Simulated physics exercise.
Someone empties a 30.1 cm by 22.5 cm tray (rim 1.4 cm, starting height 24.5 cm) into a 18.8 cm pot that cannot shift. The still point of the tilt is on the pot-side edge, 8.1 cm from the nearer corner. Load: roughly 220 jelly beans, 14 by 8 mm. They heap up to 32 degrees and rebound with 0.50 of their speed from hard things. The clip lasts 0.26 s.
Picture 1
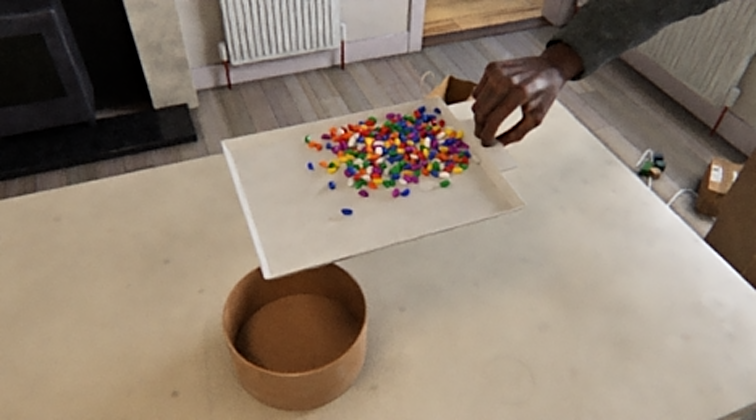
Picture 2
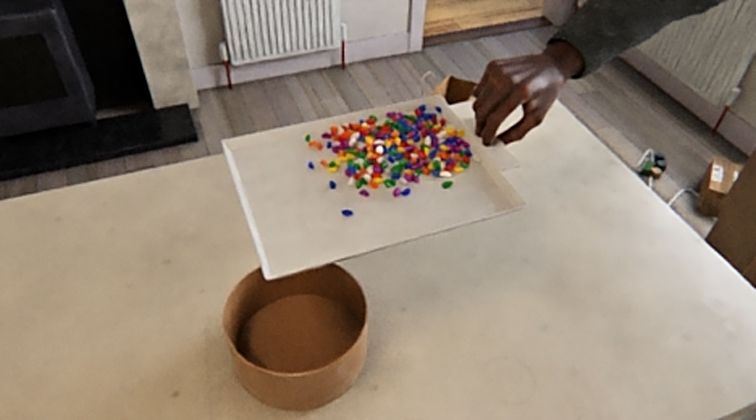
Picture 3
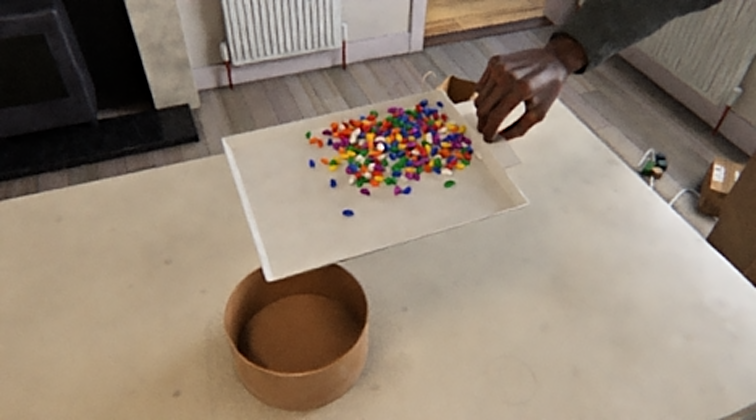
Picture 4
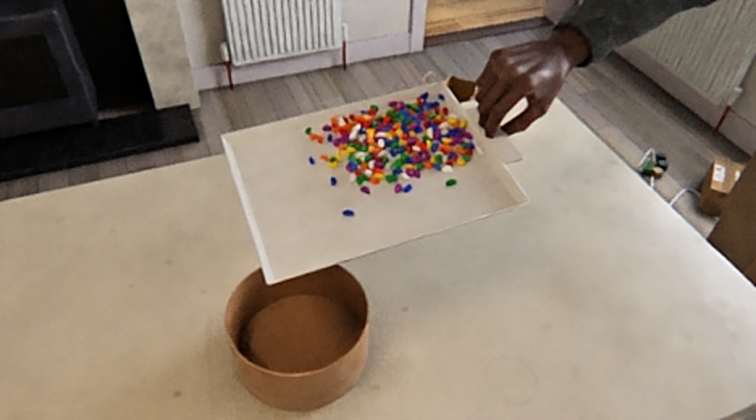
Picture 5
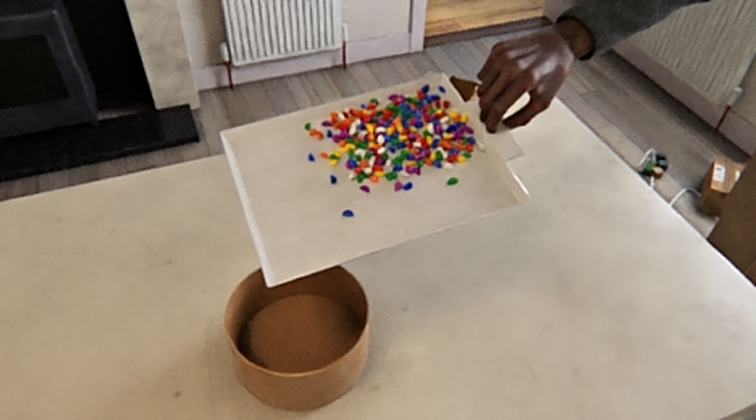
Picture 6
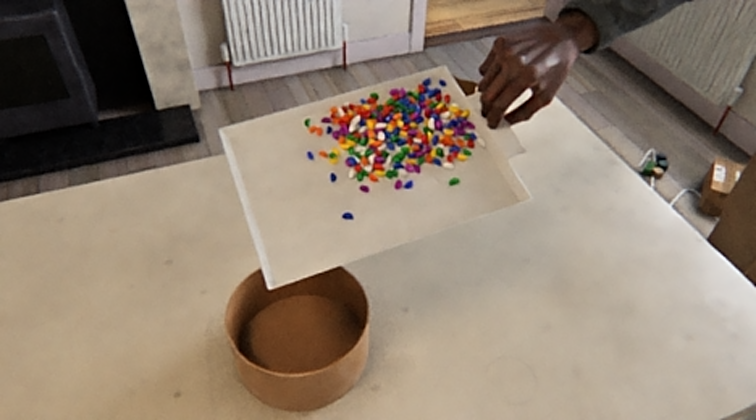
Hand slowly tilting a white tray of colourful jelly beans by raising its far side above a round brown pot on a table.
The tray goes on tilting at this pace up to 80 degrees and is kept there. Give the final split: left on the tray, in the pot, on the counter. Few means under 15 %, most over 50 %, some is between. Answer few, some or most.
Tray few, pot some, counter most.
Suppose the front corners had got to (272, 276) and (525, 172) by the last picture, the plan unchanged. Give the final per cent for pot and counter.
Pot 25, counter 75.
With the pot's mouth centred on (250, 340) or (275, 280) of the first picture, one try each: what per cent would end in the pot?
Some 65 and 0 per cent.
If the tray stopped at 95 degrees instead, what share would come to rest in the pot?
It would be near 40 per cent.
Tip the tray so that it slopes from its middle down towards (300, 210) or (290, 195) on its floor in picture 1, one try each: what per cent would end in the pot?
About 20 and 10 per cent.
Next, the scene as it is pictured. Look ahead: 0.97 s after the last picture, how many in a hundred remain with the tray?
Roughly 10 per cent.
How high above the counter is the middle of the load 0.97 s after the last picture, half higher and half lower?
Some 2 cm.
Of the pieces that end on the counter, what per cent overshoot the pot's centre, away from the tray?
About 70 per cent.
Then, 0.59 s after the last picture, tilt 44 degrees; the tray holds 90 %, the pot 0 %.
Then, 0.97 s after the last picture, tilt 65 degrees; the tray holds 10 %, the pot 15 %.
Then, 1.45 s after the last picture, tilt 80 degrees; the tray holds 0 %, the pot 40 %.
In the end, tray 0 %, pot 40 %, counter 60 %.
